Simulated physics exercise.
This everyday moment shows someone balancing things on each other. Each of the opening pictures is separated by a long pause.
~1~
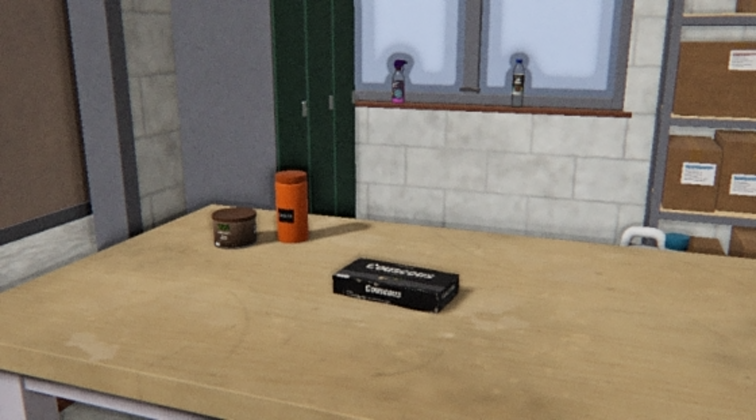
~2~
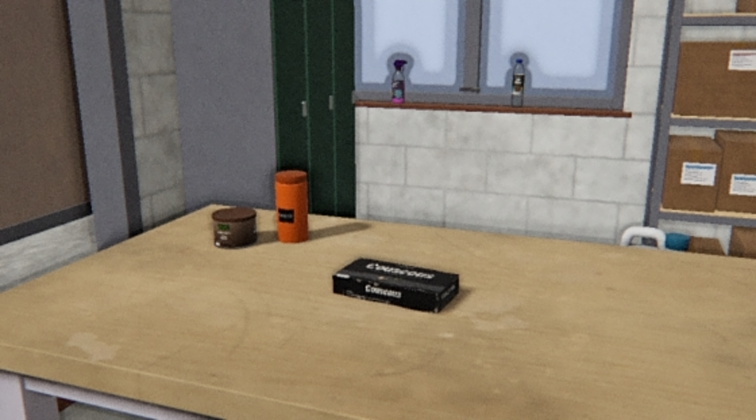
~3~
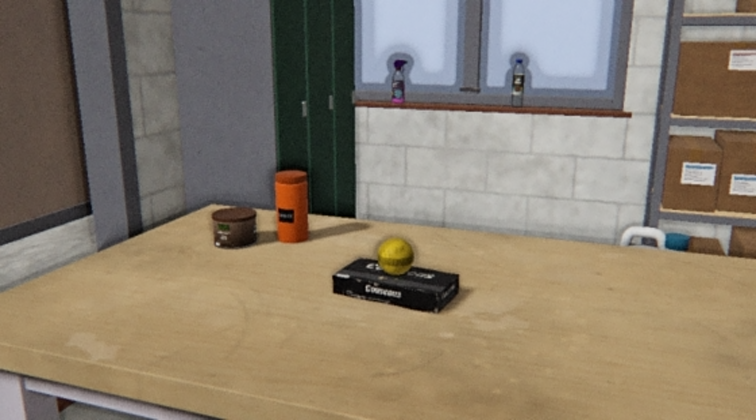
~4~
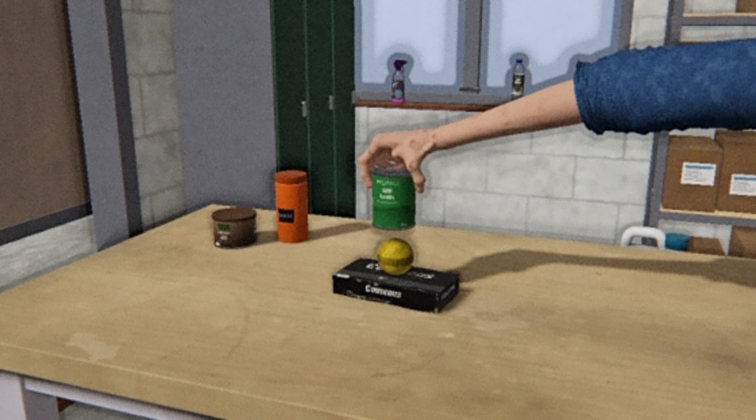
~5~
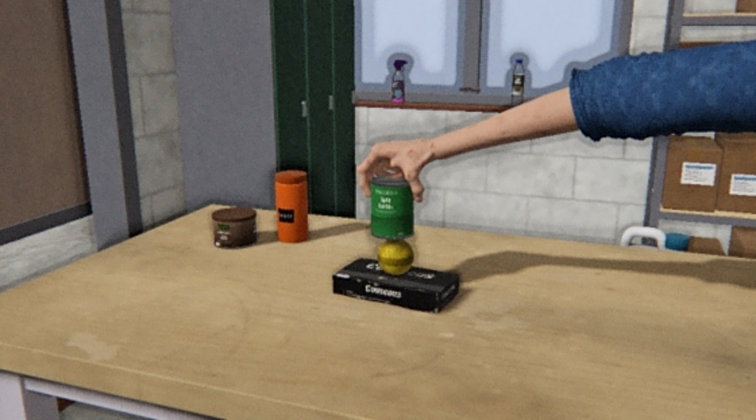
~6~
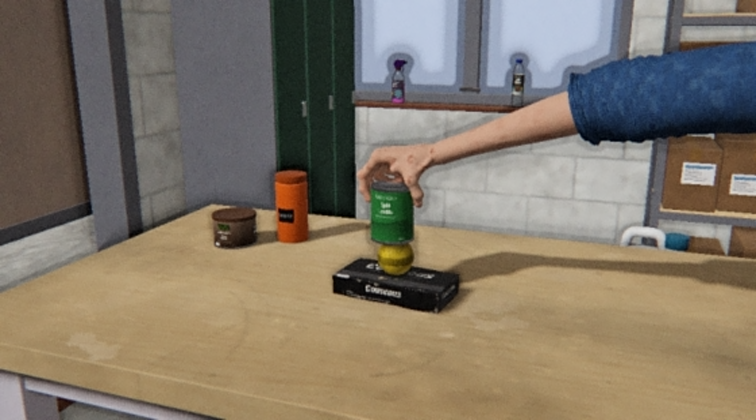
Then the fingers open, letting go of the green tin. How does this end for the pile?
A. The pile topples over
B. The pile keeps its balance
The pile topples over (A).
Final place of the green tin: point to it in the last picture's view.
About (254, 258).
Then, 0.50 s past the last view, green tin now fallen.
Then, 0.80 s past the last view, things are still on the move.
Finally, fallen, green tin; the other 4 still in place. Final places as the last picture's camera would see them, green tin near (254, 258). The pile comes apart.
